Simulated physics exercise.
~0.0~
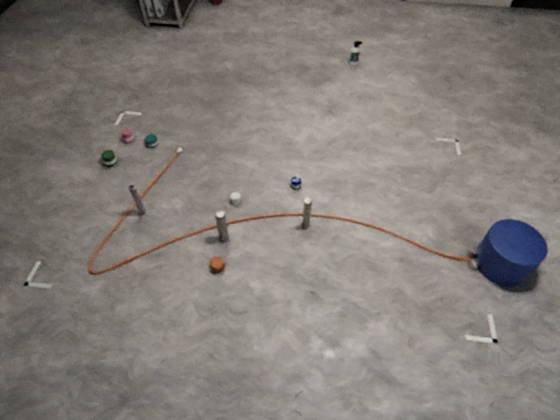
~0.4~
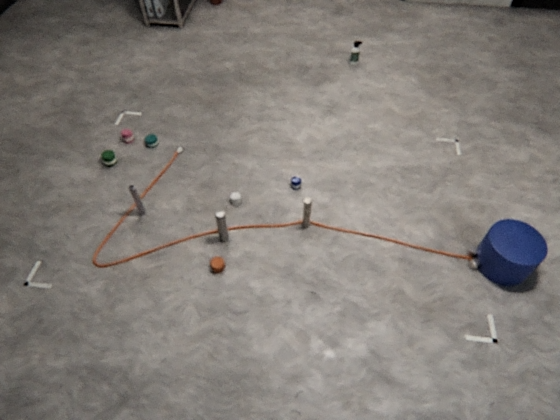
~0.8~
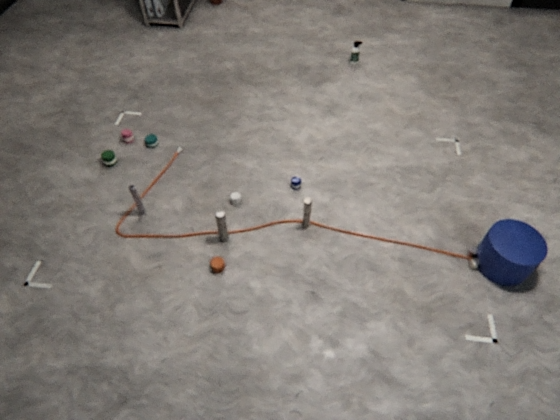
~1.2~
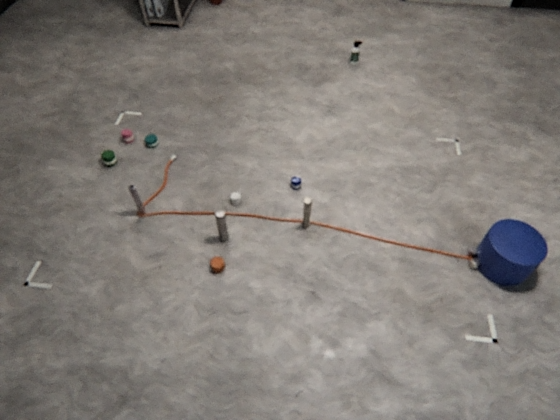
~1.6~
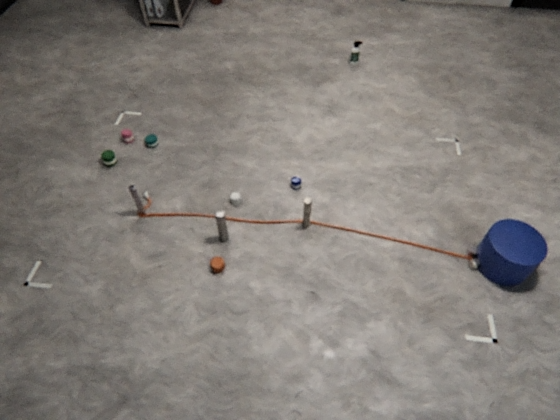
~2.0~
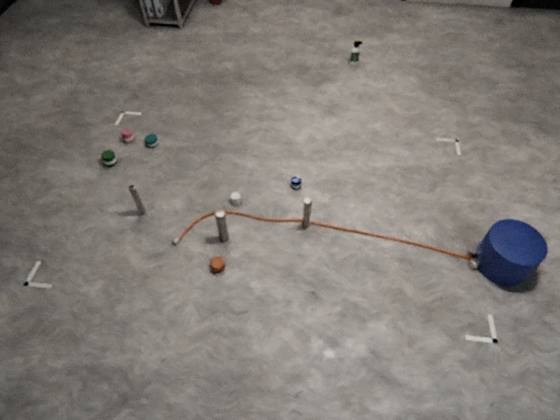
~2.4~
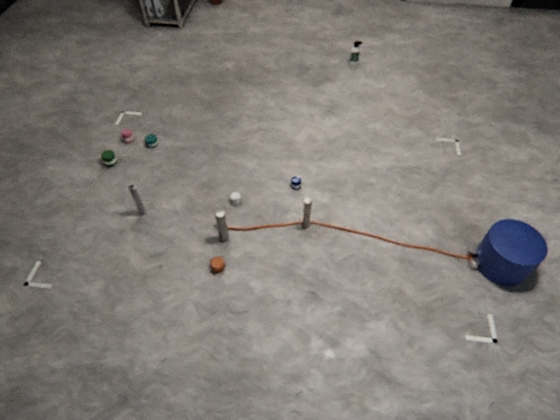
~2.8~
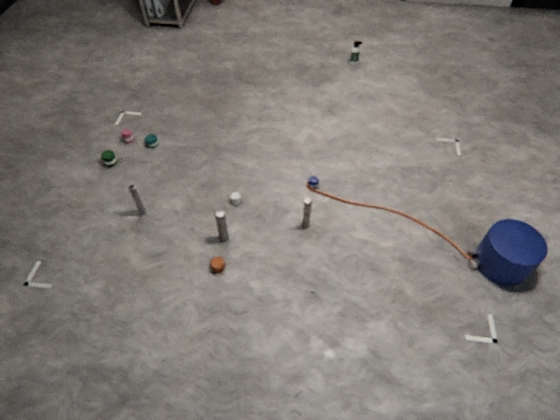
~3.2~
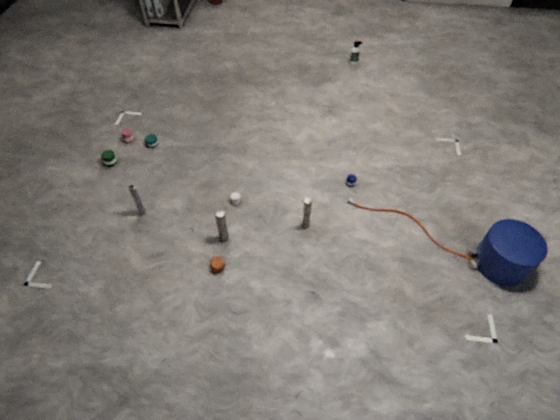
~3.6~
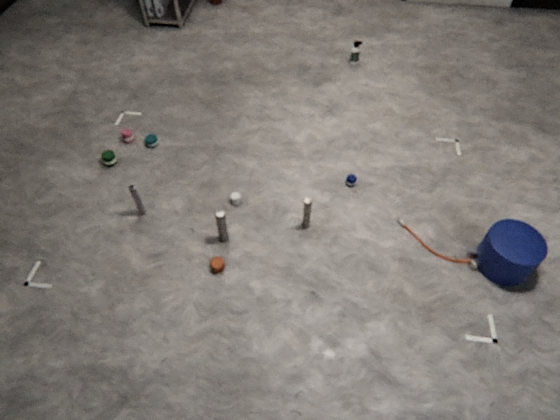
At first, an orange lead runs from a blue drum at the right, past three upright posts, and loops round the leftmost one on a grey floor dotted with six small containers. The loop tightens and the lead draws rightward, its loose end slipping round the left post. The end then slides past the middle post and continues to the right. As it comes away from the last post, the lead swings upward and shifts the blue jar to the right. Finally, only a short length remains beside the drum, while the white tin and the others stay put.
